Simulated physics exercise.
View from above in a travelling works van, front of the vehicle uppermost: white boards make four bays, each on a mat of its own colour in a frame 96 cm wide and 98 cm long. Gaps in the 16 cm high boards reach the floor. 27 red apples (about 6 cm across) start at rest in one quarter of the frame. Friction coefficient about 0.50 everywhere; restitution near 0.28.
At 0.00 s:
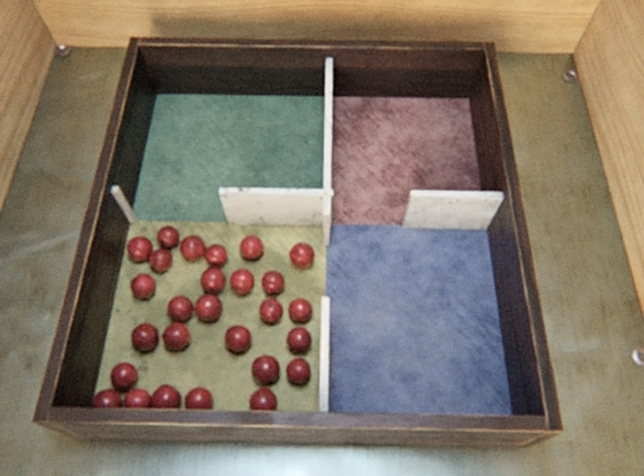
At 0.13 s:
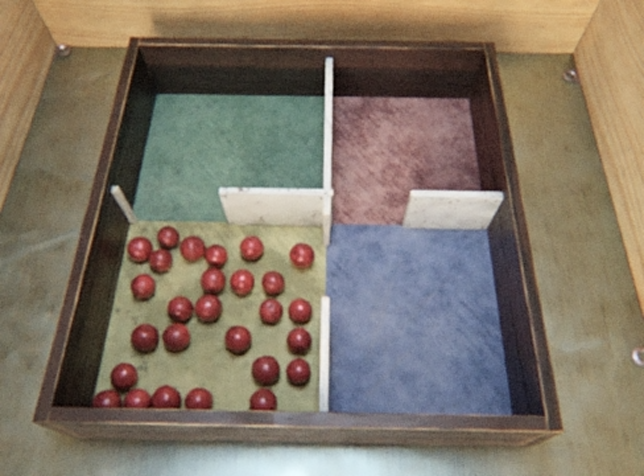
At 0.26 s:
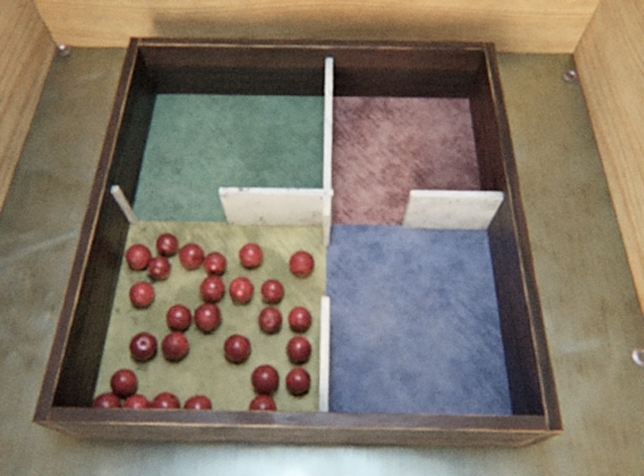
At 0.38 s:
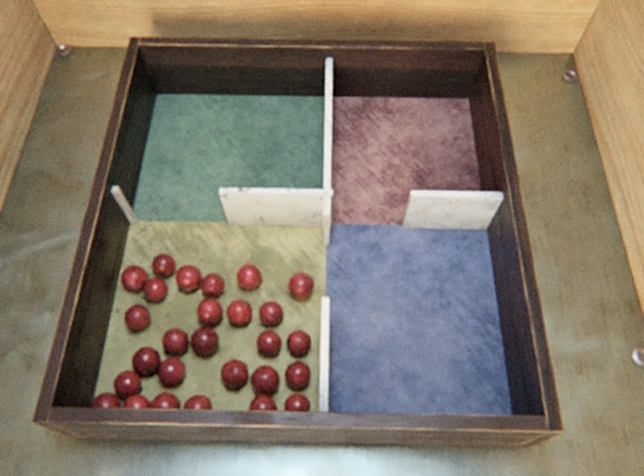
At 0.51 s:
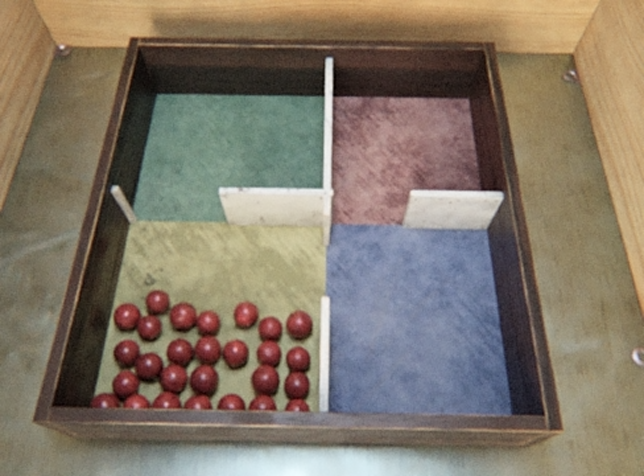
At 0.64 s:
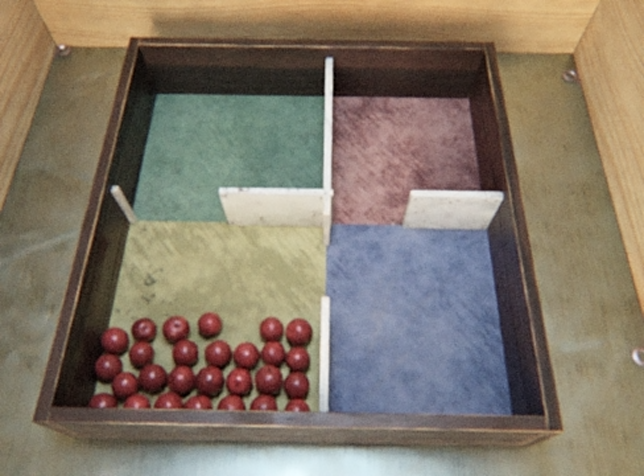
Dark red balls lie scattered over the yellow mat in the near left bay of a dark wooden frame, seen steadily from above on a greenish floor between pale wooden walls. White boards with gaps divide off three empty bays, green far left, dull red far right and blue near right. The balls rest at first, then roll toward the near edge, bunching into uneven rows.
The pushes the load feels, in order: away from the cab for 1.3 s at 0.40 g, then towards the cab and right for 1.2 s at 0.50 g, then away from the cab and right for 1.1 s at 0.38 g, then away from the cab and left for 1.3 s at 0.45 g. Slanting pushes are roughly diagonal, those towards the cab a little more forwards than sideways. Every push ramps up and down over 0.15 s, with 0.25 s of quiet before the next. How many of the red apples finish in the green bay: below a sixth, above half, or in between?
In the end under a sixth of them are in the green bay.
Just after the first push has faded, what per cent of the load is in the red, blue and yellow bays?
By then: Red 0, blue 0, yellow 100 per cent.
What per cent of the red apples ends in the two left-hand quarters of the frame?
About 60 per cent.
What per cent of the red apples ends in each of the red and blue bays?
About: Red 0, blue 40 per cent.
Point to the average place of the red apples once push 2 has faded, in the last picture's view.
Around (309, 205).
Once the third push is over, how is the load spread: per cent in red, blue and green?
By then: Red 10, blue 40, green 30 per cent.
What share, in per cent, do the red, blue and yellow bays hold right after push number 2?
Red 10, blue 10, yellow 50 per cent.
After push 1 (1.54 s), 27 in the yellow bay.
After push 2 (2.99 s), 2 in the red bay, 4 in the blue bay, 7 in the green bay and 14 in the yellow bay.
After push 3 (4.34 s), 2 in the red bay, 10 in the blue bay, 7 in the green bay and 8 in the yellow bay.
After push 4 (5.89 s), 10 in the blue bay, 2 in the green bay and 15 in the yellow bay.
Outcome (at 6.56 s), 10 in the blue bay, 2 in the green bay and 15 in the yellow bay. Asked share, 2 of 27, 7 per cent.
